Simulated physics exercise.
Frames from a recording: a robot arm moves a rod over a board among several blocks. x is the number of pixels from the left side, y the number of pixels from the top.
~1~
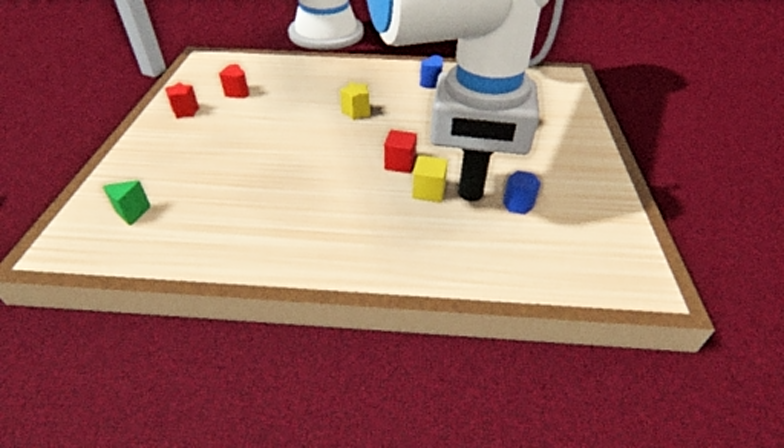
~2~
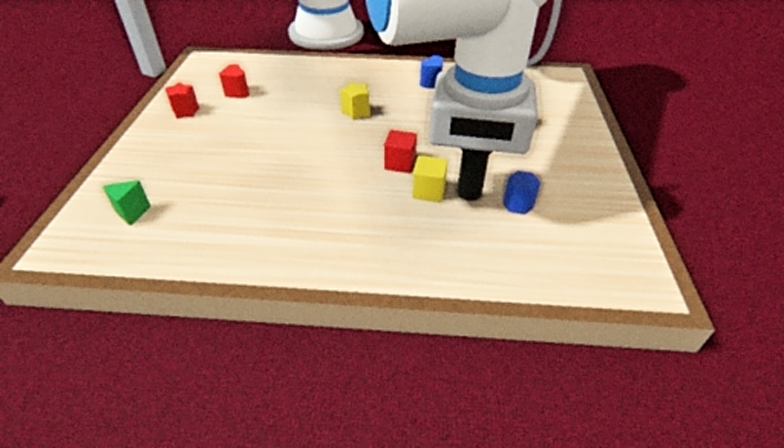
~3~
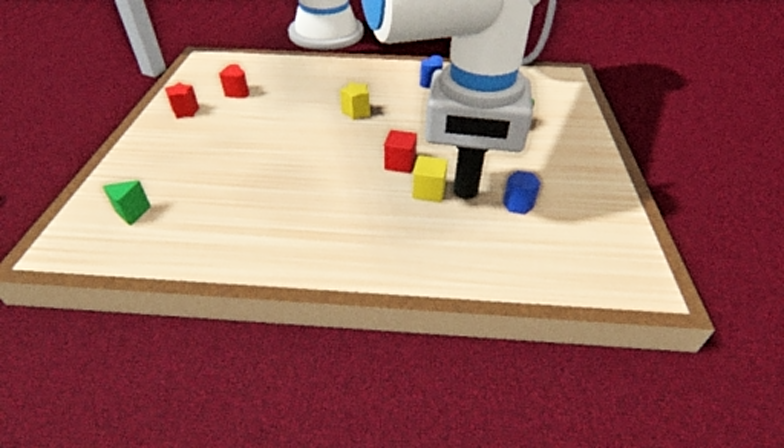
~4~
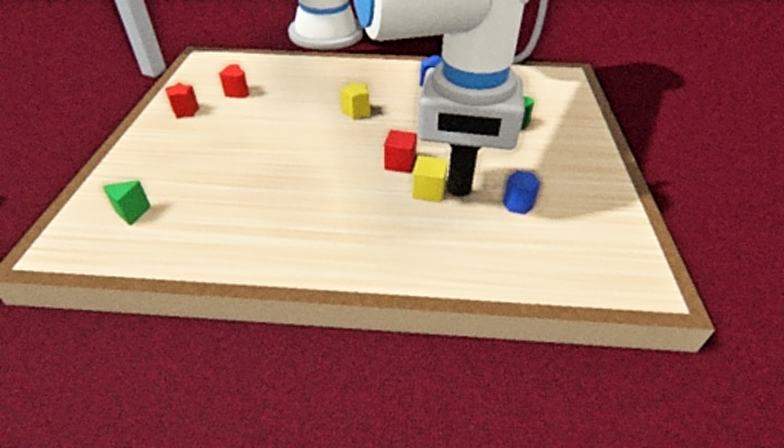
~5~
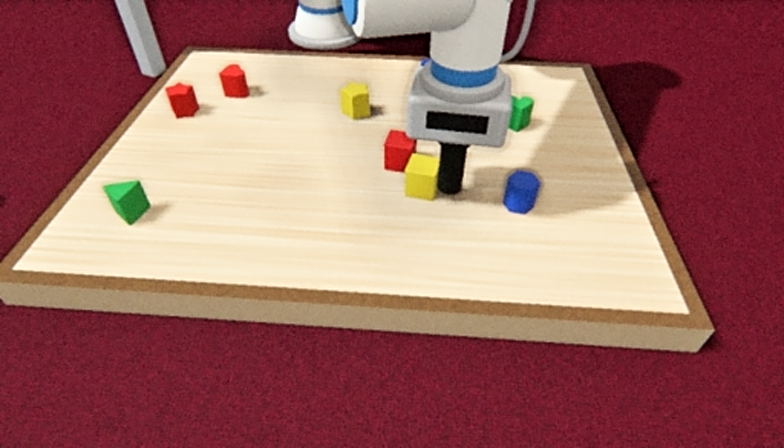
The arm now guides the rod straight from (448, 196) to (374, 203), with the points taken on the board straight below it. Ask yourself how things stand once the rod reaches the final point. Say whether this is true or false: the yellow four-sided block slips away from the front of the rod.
Verdict: True.
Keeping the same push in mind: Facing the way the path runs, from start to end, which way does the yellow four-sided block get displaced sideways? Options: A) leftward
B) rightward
The answer is B.
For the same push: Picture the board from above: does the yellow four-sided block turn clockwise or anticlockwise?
From above, the yellow four-sided block will be seen to turn clockwise.
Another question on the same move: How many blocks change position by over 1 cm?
There will be one block that moves more than 1 cm.
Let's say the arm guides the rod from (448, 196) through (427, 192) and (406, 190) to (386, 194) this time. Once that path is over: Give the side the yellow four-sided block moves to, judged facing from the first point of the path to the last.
Sideways, to the right.
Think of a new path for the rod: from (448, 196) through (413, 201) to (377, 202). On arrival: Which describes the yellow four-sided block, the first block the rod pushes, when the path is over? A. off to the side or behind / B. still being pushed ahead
Choice A: Off to the side or behind.
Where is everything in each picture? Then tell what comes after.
In the first picture, rod tip (471, 194); block tops, red four-sided block (401, 138); yellow four-sided block (431, 166).
In the second picture, rod (469, 193); blocks unchanged.
In the third picture, rod (466, 191); blocks unchanged.
In the fourth picture, rod (459, 189); blocks unchanged.
In the fifth picture, rod (449, 187); red four-sided block (401, 138); yellow four-sided block (424, 164).
What follows on the original path. Halfway along, rod (411, 190); yellow four-sided block (397, 159), turned 50° clockwise.
At the end, rod (374, 193); red four-sided block in place; yellow four-sided block (392, 157), turned 65° clockwise.
